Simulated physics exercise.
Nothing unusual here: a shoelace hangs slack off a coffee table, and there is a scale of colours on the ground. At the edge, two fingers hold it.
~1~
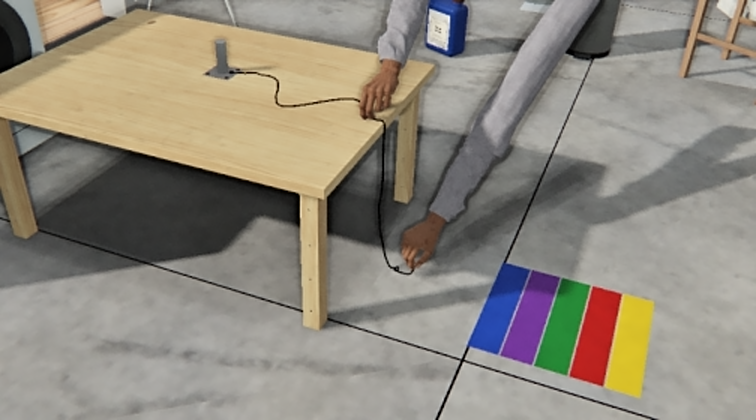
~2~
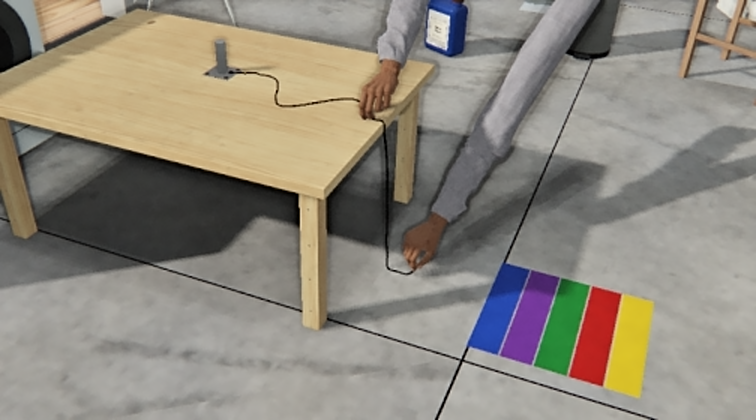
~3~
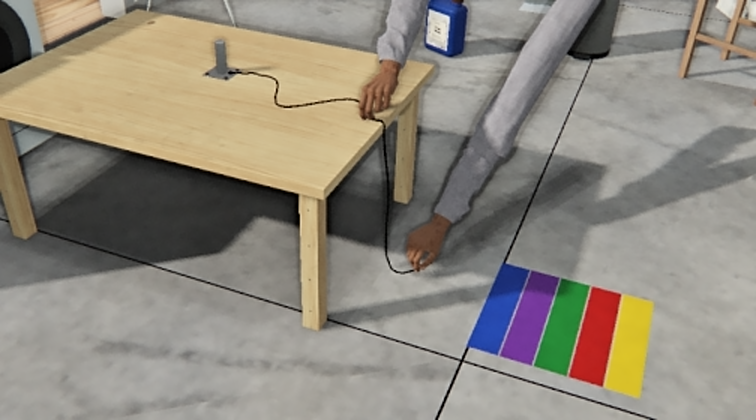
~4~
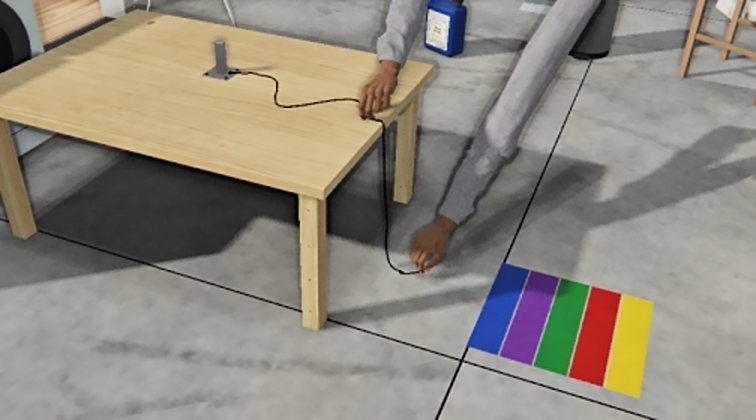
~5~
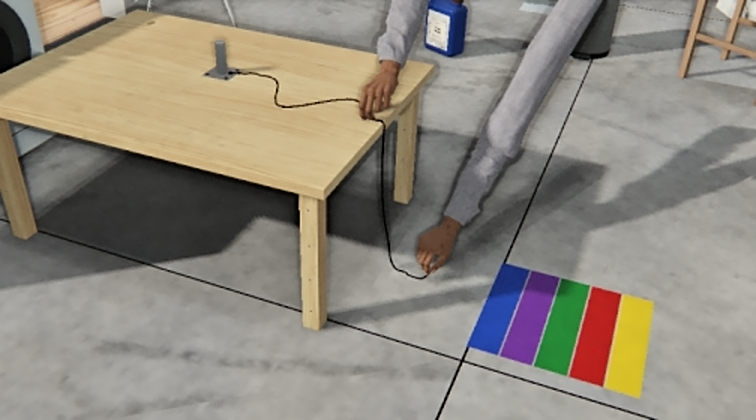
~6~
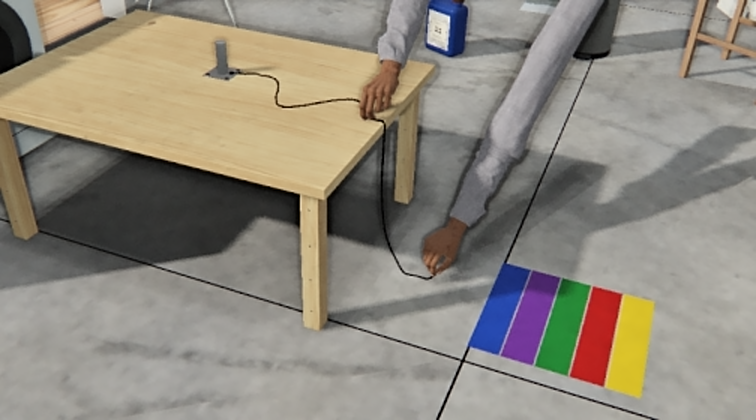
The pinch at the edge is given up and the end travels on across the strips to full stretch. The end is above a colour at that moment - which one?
The red one.
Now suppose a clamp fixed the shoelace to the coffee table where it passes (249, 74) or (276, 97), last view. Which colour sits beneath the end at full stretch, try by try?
First try red, second try green.
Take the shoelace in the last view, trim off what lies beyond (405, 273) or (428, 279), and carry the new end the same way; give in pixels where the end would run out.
In turn, around (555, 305) and around (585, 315).
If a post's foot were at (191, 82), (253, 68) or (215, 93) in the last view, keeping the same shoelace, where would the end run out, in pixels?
Try by try: (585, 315), (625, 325) and (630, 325).
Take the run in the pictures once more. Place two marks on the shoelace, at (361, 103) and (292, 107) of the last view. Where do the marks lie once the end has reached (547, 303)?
At (389, 137), then (333, 105).
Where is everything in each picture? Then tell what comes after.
End (415, 266); blue (489, 333); purple (522, 343); green (556, 353); red (590, 363); yellow (626, 373), in the first frame.
End (416, 267); shoelace through (259, 75) (276, 101) (342, 99) (383, 126) (387, 190) (387, 250), in the second frame.
End (420, 268), in the third frame.
End (425, 270); shoelace through (259, 75) (276, 102) (342, 100) (383, 126) (385, 190) (386, 250), in the fourth frame.
End (430, 271), in the fifth frame.
End (436, 273); shoelace through (260, 75) (277, 102) (343, 100) (384, 126) (382, 189) (392, 250), in the sixth frame.
Soon after, end near (547, 303); over purple.
After that, end near (583, 313); over green.
At the stop, end near (604, 318); over red. The end stops over the red strip.
